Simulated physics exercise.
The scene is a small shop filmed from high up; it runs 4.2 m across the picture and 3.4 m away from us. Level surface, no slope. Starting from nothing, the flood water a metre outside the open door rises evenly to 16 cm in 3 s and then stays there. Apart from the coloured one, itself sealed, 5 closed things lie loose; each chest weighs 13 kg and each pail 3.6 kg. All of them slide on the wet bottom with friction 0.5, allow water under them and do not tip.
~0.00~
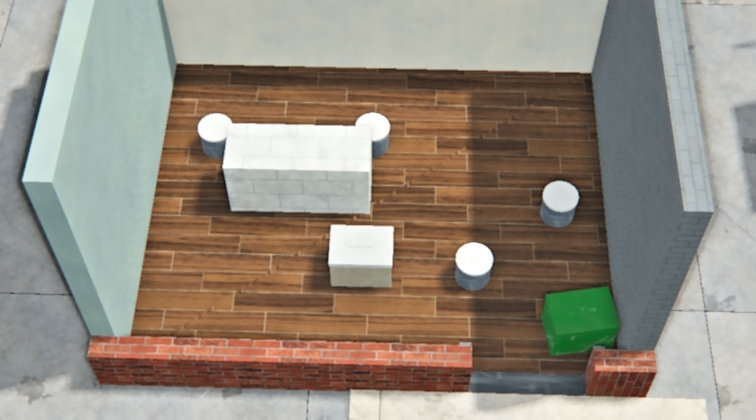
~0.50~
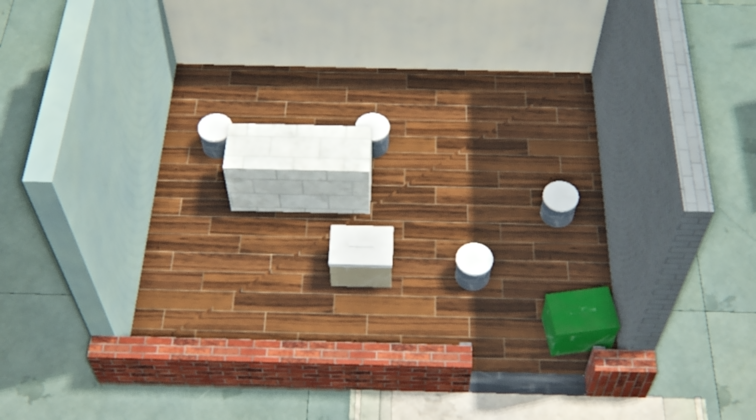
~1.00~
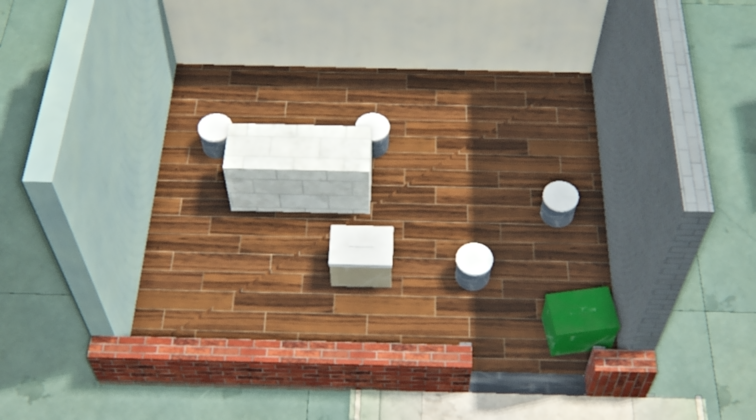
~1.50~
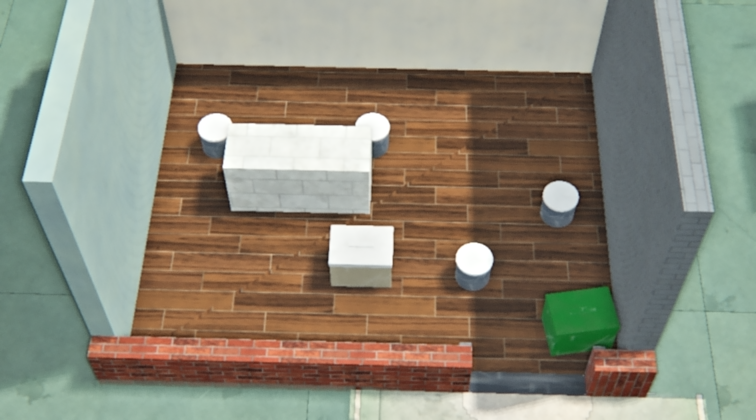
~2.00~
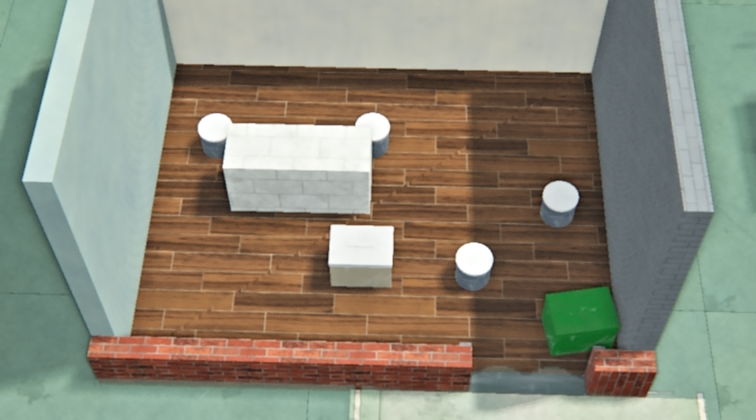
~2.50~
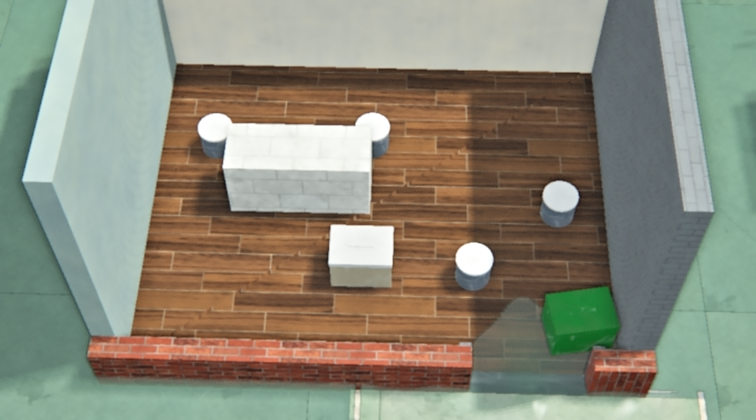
A thin, pale sheet of water slides over the ground outside and through the gap in the low red brick front wall of a small shop, seen from high up by a still camera. On the brown plank floor stand a white block counter, a smaller white box, four white round stools and a green chest at lower right. The water spreads slightly inside beside the chest, while every object stays put.
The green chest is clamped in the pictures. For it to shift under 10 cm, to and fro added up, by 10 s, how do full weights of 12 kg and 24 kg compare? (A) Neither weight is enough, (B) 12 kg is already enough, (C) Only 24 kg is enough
The answer is A.
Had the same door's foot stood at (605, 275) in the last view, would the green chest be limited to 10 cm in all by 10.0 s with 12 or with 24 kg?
Answer: Only the upper mass works.
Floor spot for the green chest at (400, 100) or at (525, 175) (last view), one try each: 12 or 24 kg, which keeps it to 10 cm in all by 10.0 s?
Respectively, the heavy option is needed and the heavy option is needed.
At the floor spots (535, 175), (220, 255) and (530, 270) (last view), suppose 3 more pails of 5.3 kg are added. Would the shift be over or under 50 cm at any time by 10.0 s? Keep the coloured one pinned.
Order as asked: Stays within / stays within / stays within.
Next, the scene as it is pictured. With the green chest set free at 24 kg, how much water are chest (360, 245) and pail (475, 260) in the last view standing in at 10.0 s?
Depths: Near 3 cm, then near 5 cm.
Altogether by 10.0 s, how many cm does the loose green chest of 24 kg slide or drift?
About 80 cm.
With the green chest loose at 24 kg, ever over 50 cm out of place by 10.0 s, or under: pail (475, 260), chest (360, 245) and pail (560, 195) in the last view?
Exceeds it; falls short; falls short.
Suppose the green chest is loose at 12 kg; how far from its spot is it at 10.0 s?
Displacement near 250 cm.
After 3.5 s the green chest would be 14 cm from its start with 12 kg and 0 cm from its start with 24 kg; 6 cm of water round it then.
After 4.5 s the green chest would be 87 cm from its start with 12 kg and 37 cm from its start with 24 kg; 7 cm of water round it then.
After 7.0 s the green chest would be 241 cm from its start with 12 kg and 71 cm from its start with 24 kg; 6 cm of water round it then.
After 10.0 s the green chest would be 271 cm from its start with 12 kg and 71 cm from its start with 24 kg; 9 cm of water round it then.
